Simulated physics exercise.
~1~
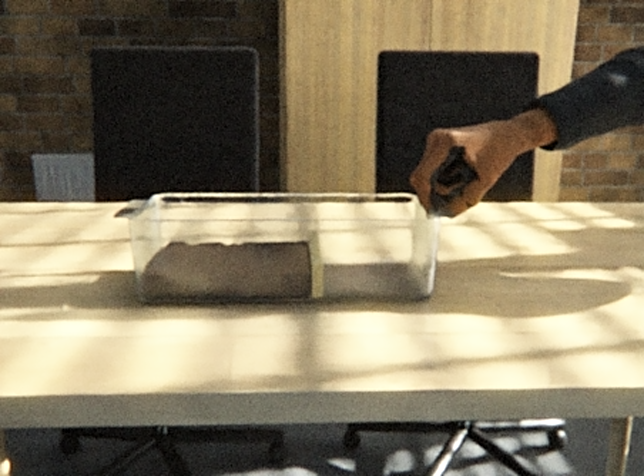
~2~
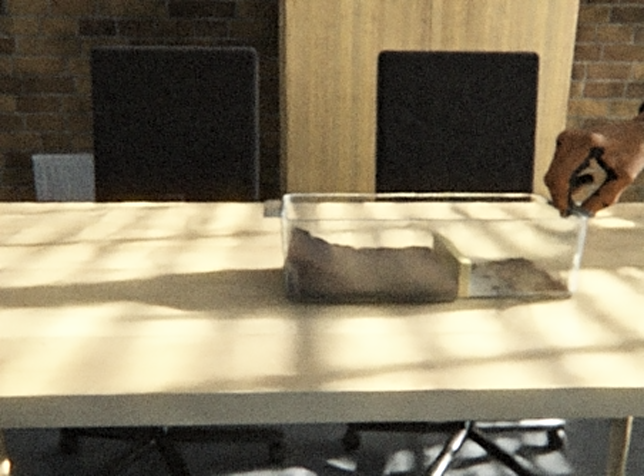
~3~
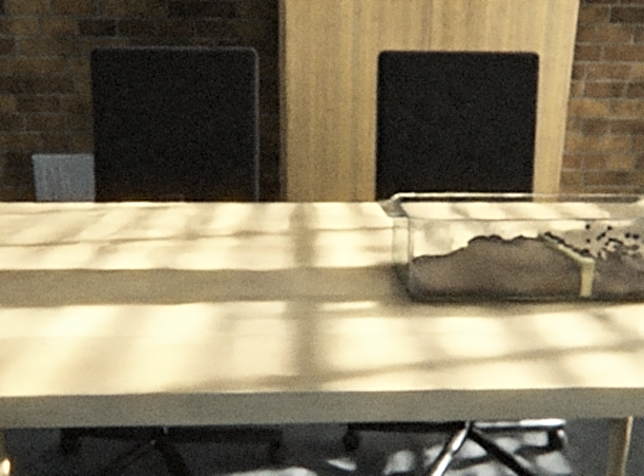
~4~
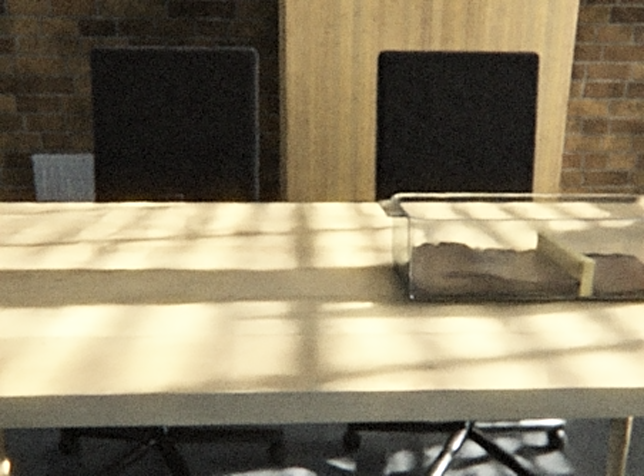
Divided clear tub of brown liquid sliding right along a table, pulled by a hand, liquid splashing over the divider, then settling.
